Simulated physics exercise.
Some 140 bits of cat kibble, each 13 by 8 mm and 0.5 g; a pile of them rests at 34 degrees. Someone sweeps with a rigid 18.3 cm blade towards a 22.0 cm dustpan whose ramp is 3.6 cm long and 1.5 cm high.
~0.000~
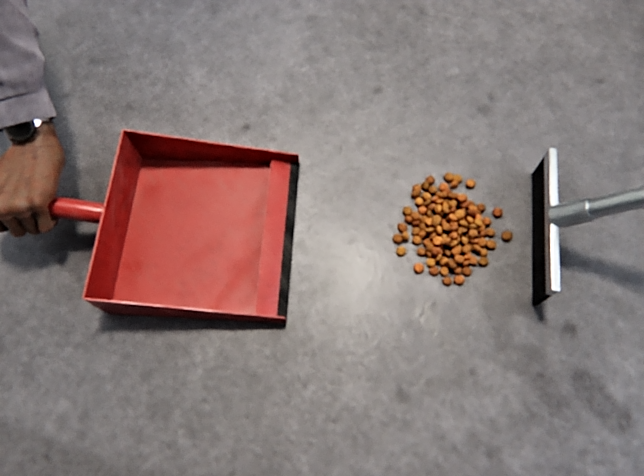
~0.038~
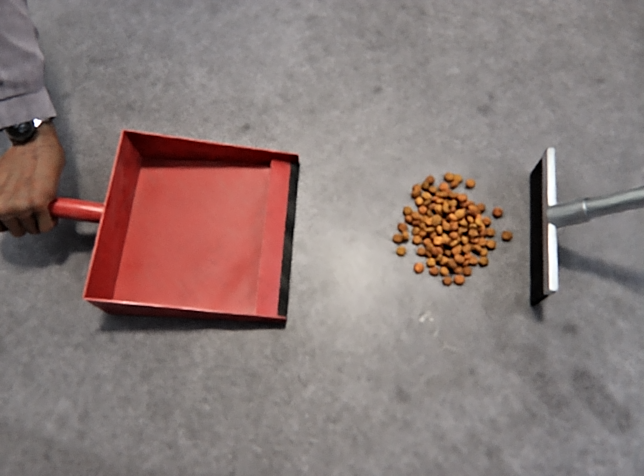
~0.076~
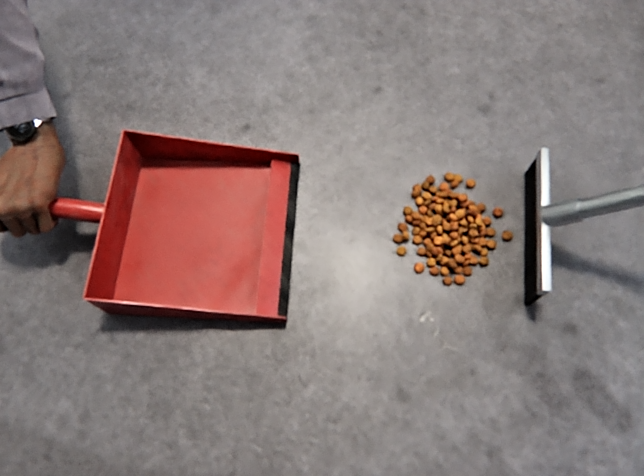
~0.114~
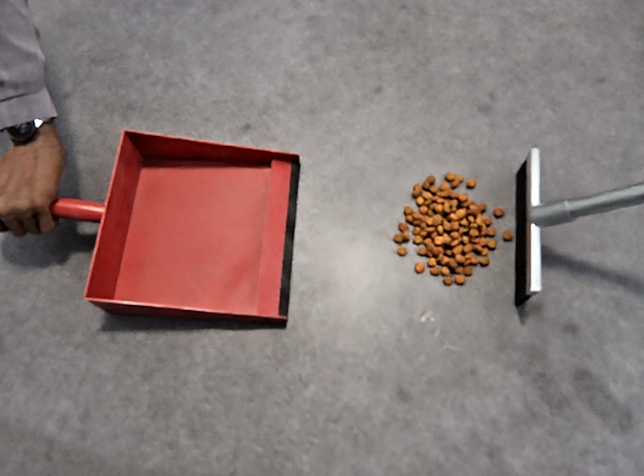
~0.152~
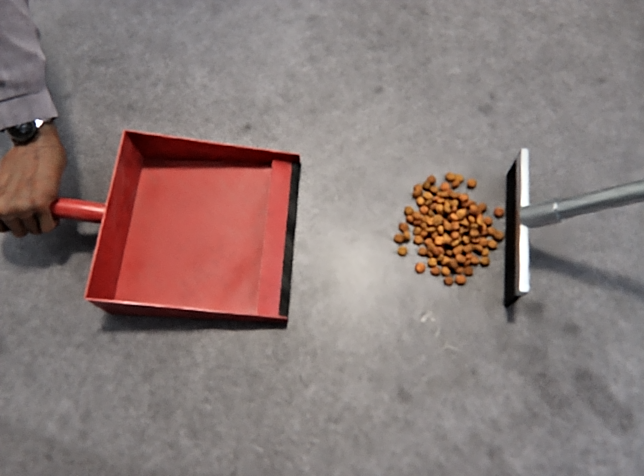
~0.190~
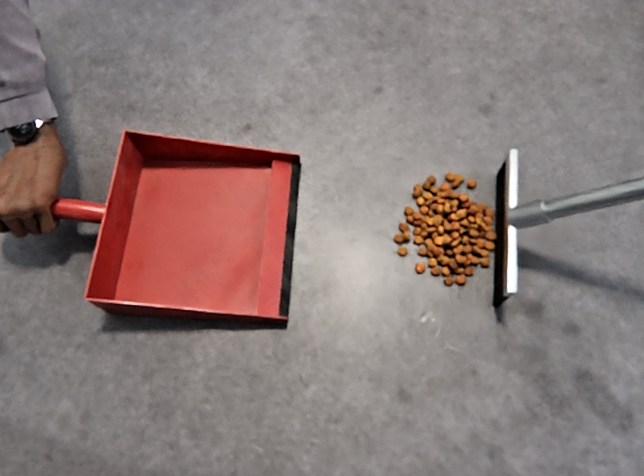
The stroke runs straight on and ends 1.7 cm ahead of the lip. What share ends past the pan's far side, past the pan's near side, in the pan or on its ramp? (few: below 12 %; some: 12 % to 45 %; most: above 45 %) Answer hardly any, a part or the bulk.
Past the pan's far side: Hardly any; past the pan's near side: Hardly any; in the pan or on its ramp: A part.
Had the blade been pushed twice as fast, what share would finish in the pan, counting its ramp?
In that case some 40 per cent.
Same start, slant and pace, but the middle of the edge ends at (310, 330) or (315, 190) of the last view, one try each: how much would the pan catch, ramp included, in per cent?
Some 5 and 35 per cent.
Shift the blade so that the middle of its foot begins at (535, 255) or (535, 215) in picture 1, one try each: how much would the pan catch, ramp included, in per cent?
About 25 and 35 per cent.
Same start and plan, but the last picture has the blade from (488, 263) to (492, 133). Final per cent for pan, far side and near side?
Pan 15, far 35, near 0.
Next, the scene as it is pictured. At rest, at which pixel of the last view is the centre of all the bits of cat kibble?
Near (298, 223).
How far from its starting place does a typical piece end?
Roughly 20 cm.
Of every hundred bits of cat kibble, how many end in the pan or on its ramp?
About 30 per cent.
After 0.51 s, middle of the blade 15 cm from the lip; 0 % over the lip, far side 5 %, near side 0 %.
After 0.73 s, middle of the blade 7 cm from the lip; 0 % over the lip, far side 5 %, near side 0 %.
After 1.05 s, middle of the blade 2 cm from the lip; 35 % over the lip, far side 5 %, near side 0 %.
In the end, at 1.6 s, far side 5 %, near side 0 %, pan 30 %, in front of the lip or behind the blade 65 %.
